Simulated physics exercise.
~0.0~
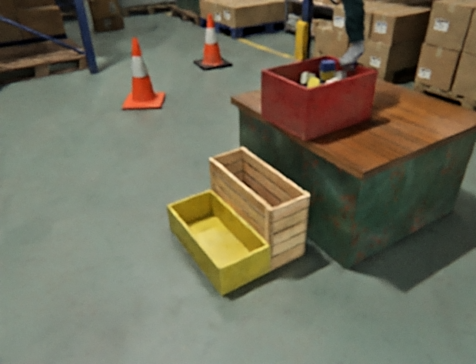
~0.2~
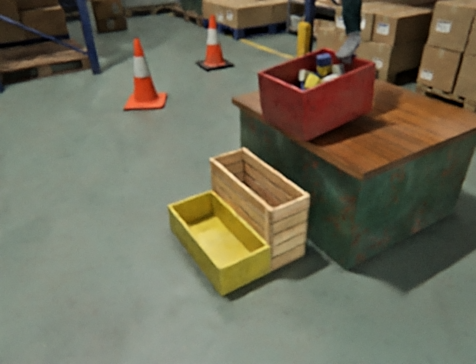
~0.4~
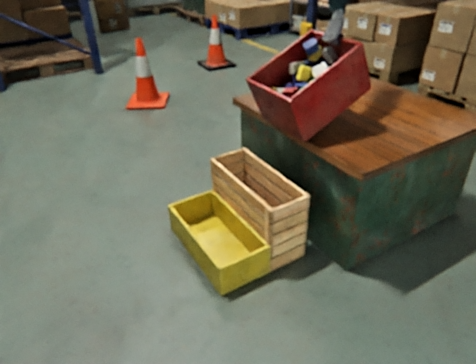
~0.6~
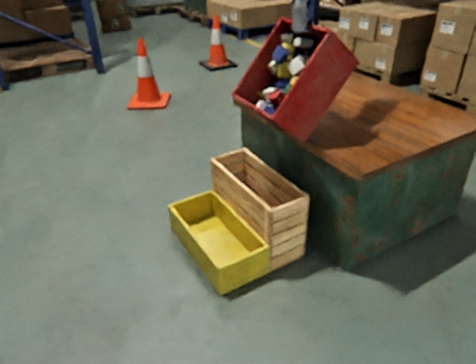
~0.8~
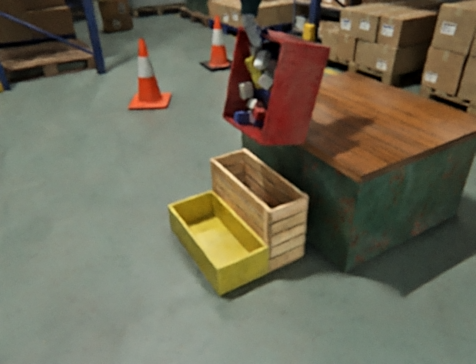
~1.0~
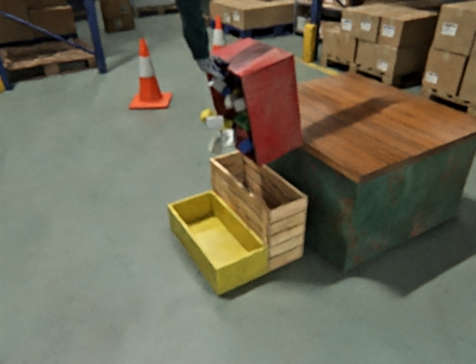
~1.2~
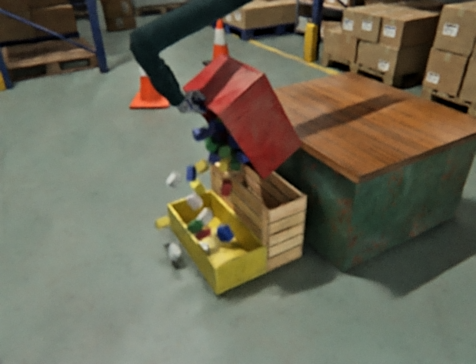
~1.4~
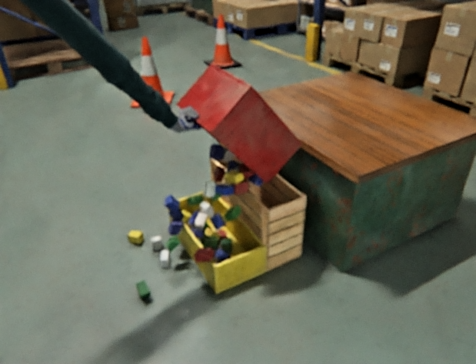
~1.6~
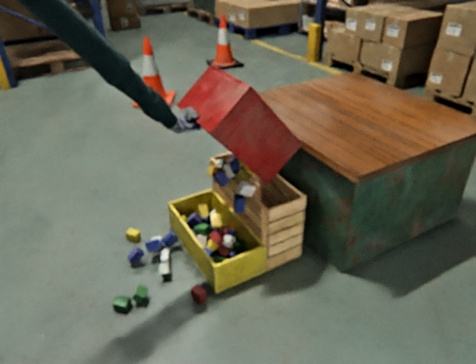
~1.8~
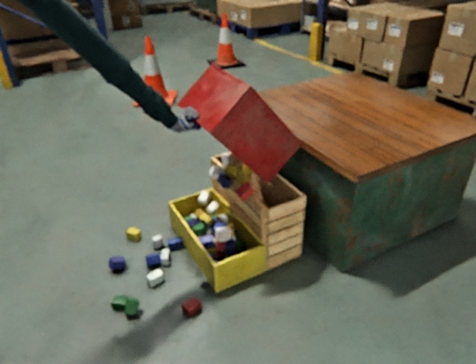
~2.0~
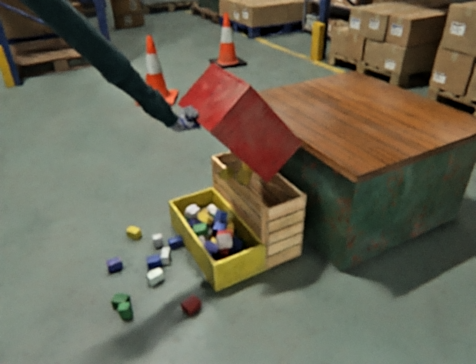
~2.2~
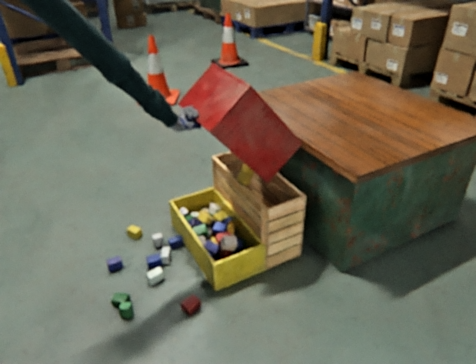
In a warehouse, an arm tips a red crate, spilling bricks mostly into the yellow trough.
